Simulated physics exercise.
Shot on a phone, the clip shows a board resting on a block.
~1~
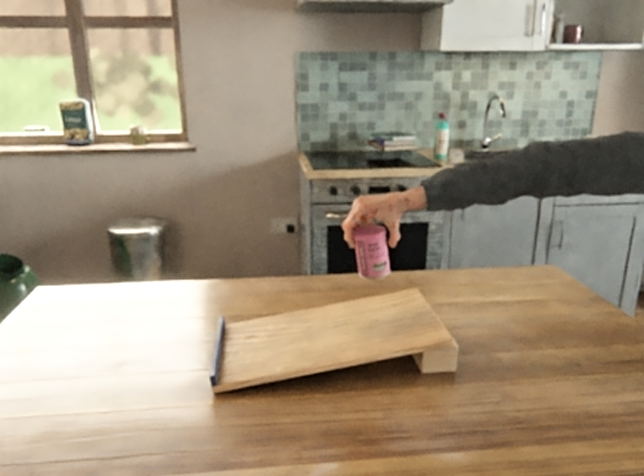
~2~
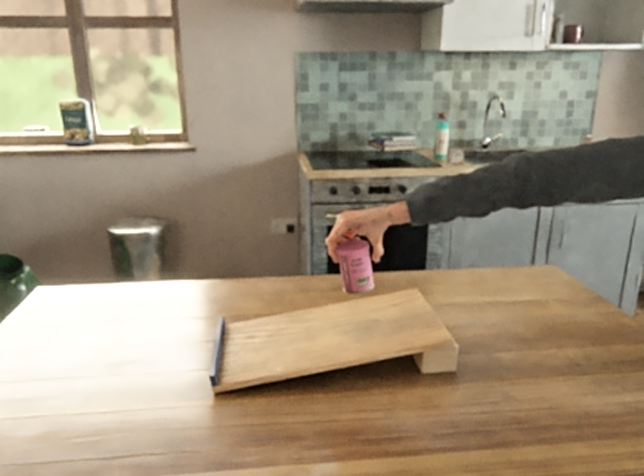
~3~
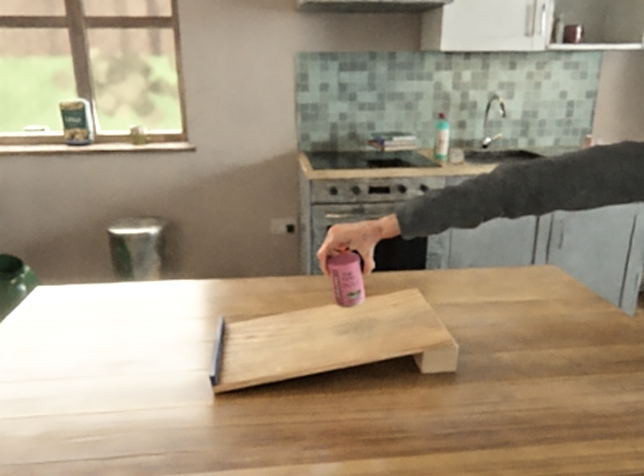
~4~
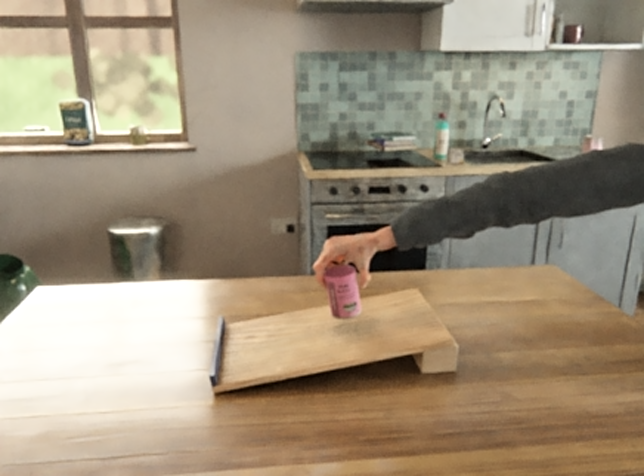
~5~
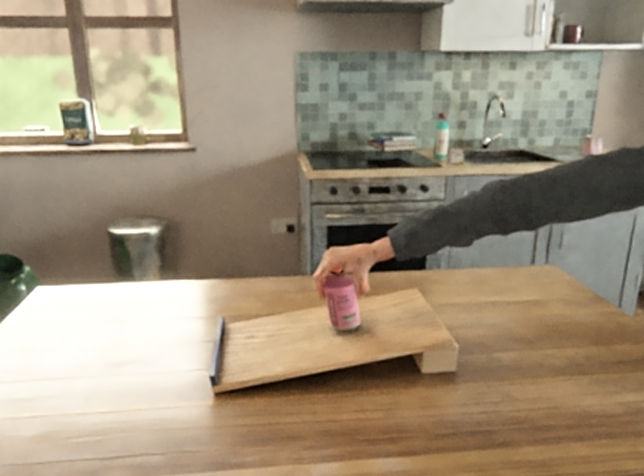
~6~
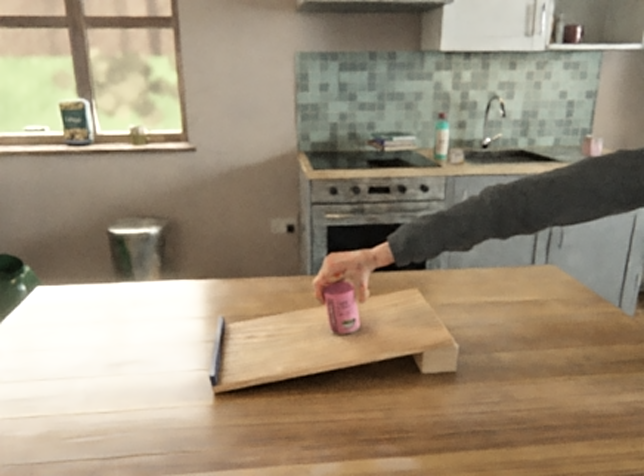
A hand in a dark grey sleeve reaches in from the right, holding a pink tin above a sloping wooden board propped on a block. It moves the tin a little left and lowers it onto the board's surface, where the fingers remain around its top.
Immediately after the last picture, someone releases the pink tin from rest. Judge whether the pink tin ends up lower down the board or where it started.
It stays where it started.
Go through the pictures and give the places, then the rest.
The first picture shows on its way; pink tin (372, 252).
The second picture shows on its way; pink tin (356, 267).
The third picture shows on its way; pink tin (347, 280).
The fourth picture shows on its way; pink tin (343, 292).
The fifth picture shows on its way; pink tin (342, 302).
The sixth picture shows in place under the hand; pink tin (342, 308).
Then, 0.30 s later than the last frame, all is still.
Then, 0.70 s later than the last frame, pink tin resting near (342, 308).
When it is over, it is as before. End places, in pixels of the last picture, pink tin near (342, 308). The pink tin stays where it is put.
